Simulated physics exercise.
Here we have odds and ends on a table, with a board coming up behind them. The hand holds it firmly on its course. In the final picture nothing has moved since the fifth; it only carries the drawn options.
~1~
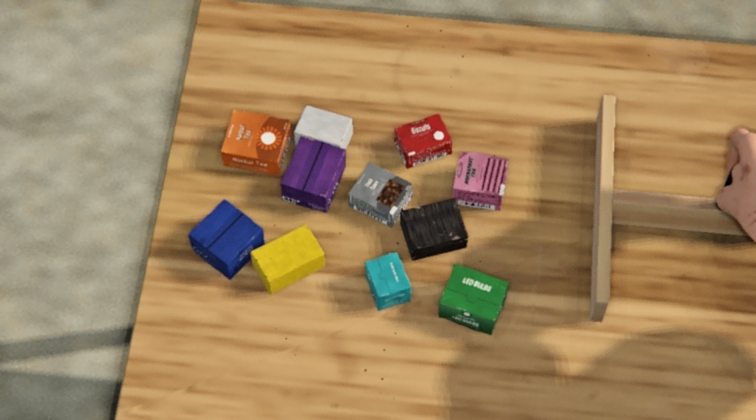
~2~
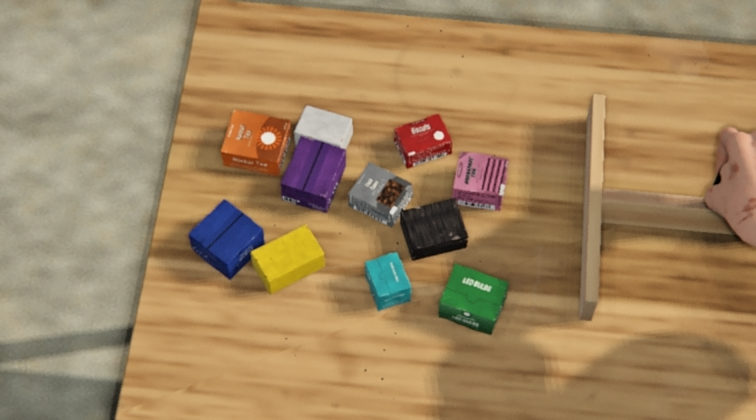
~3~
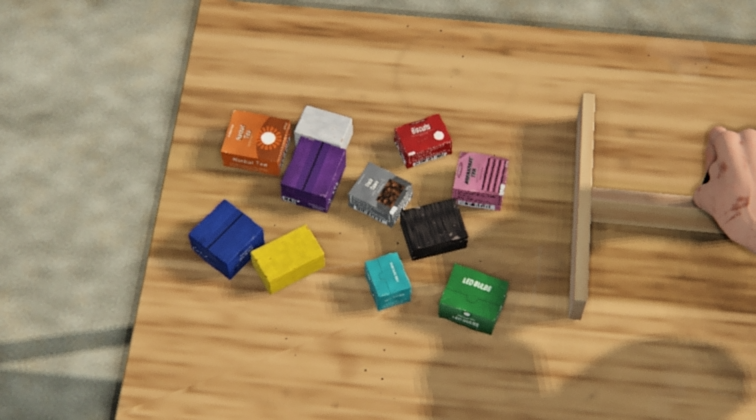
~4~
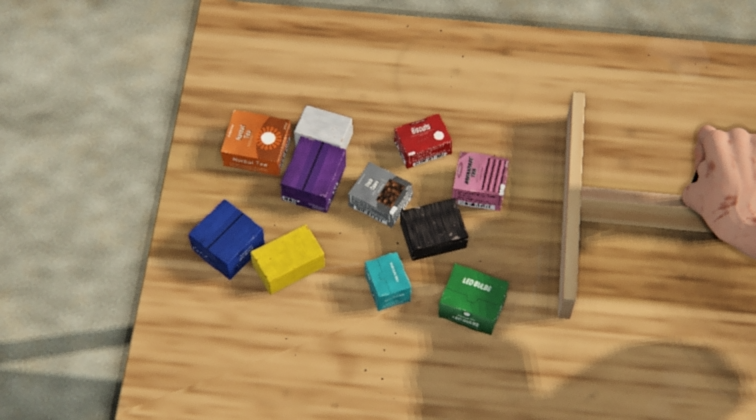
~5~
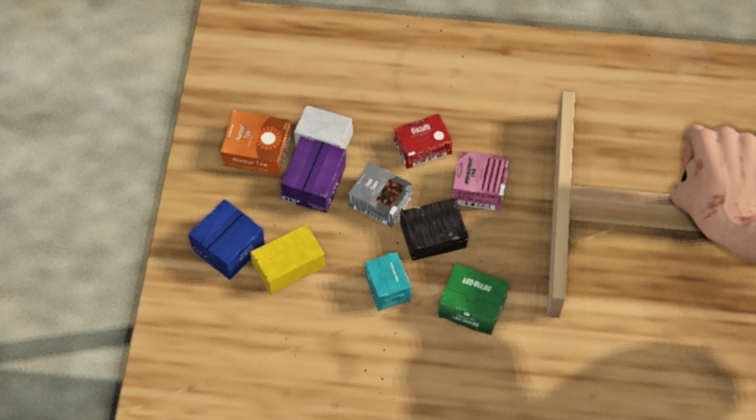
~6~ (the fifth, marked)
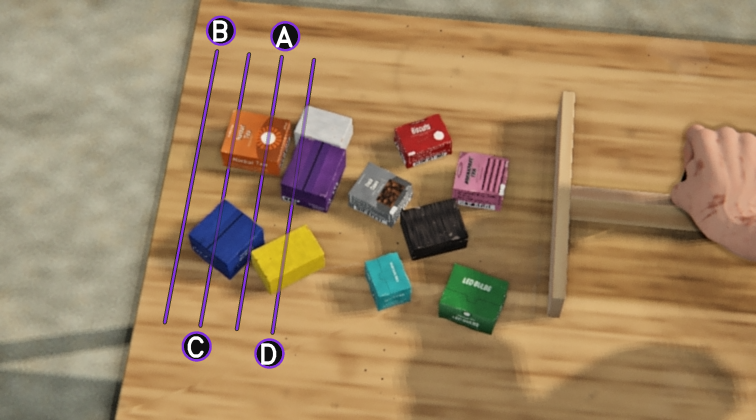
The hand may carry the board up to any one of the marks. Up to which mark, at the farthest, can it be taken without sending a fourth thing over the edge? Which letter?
At A, and not beyond.
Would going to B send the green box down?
No.
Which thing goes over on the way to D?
It is the orange packet.
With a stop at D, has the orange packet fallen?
Yes.
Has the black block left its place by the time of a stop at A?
Yes.
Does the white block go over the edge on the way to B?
Yes.
On the marked copy, A at (261, 186); B at (192, 180); C at (226, 183); D at (294, 189).
Taking A. A third of the way, board (454, 181); green box (408, 299); turquoise box (360, 276).
Two thirds of the way, board (346, 171); orange packet (181, 124); blue box (181, 219).
When it is over, board (264, 163); purple box over the edge; orange packet over the edge; two fallen.
As for the rest, B drops six; C drops five; D is within the limit but short.
